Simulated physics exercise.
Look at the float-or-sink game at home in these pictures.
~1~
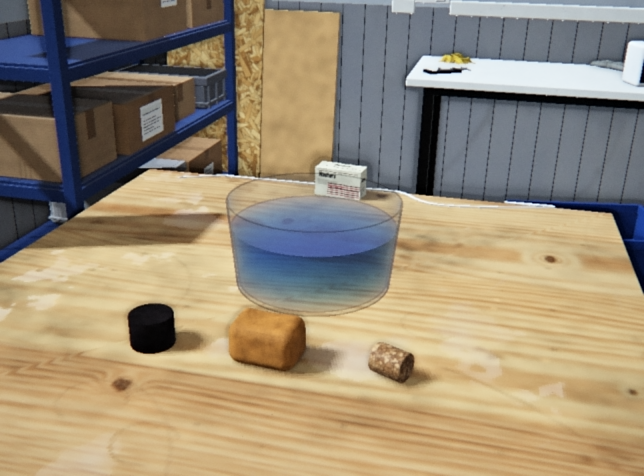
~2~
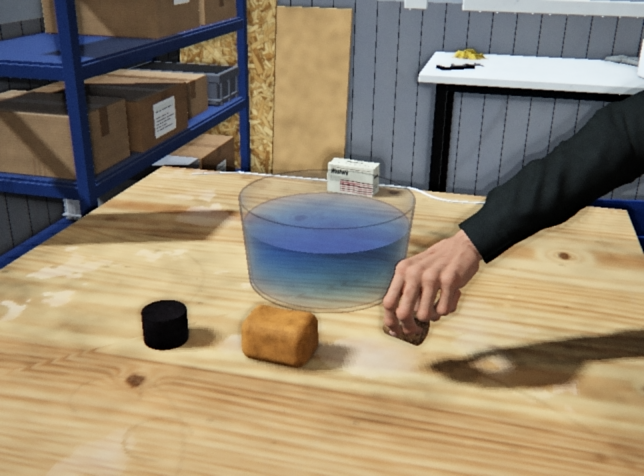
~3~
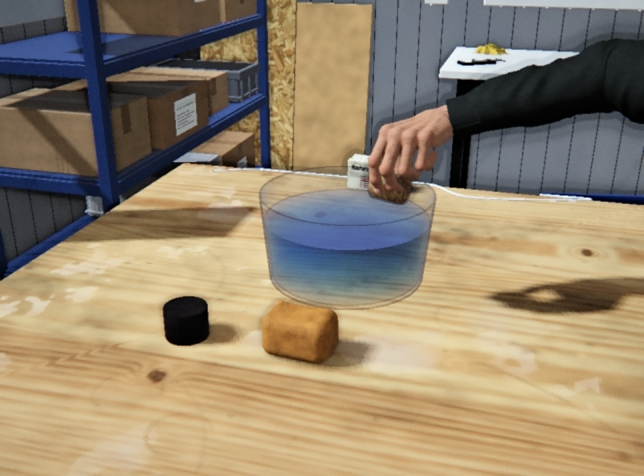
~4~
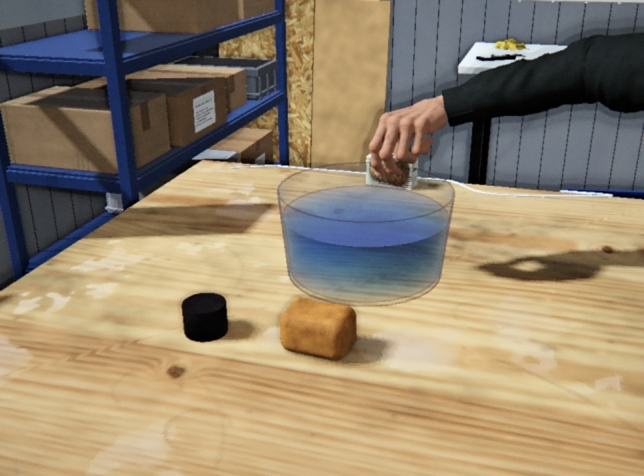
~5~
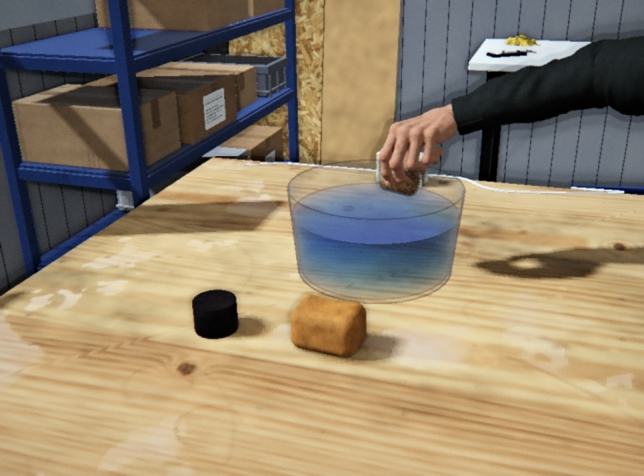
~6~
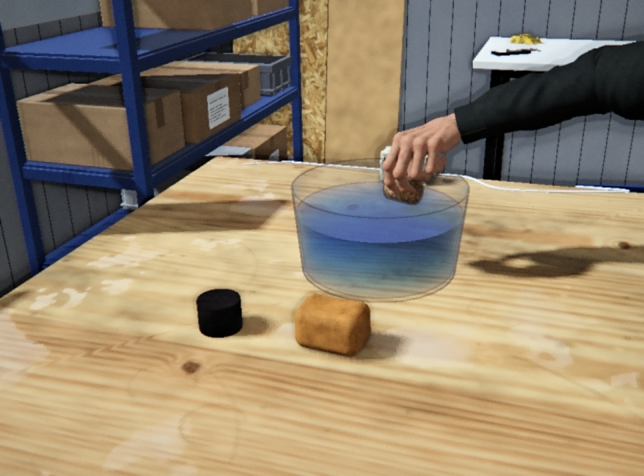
On a wooden tabletop near blue shelving, a black cylinder, a brown bread roll and a cork sit before a clear basin of water. A dark-sleeved hand reaches in from the right, picks up the cork, carries it over the basin and lowers it to just above the surface.
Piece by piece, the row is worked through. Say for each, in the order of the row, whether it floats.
Going from the left, the first one heads down, the next one keeps afloat, and the last one keeps afloat.
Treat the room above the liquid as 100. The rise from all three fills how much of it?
Share used: Roughly 12 percent.
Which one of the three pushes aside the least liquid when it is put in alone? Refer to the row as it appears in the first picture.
You want the right-hand body.
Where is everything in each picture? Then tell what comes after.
The row from the left; iron weight (152, 328); bread roll (268, 338); cork (391, 362), in the first picture.
A hand picks up the cork; cork (406, 325); bread roll (280, 335), in the second picture.
It is carried over; cork (390, 187); iron weight (186, 321), in the third picture.
It is above the basin; cork (390, 171); bread roll (319, 328), in the fourth picture.
It comes down; cork (400, 180); iron weight (216, 314), in the fifth picture.
It is just over the surface; iron weight (220, 313); bread roll (333, 324); cork (404, 188), in the sixth picture.
A moment on, the cork stays afloat.
Further on, the bread roll stays afloat.
When it is over, the iron weight drops to the bottom; afloat, bread roll and cork.
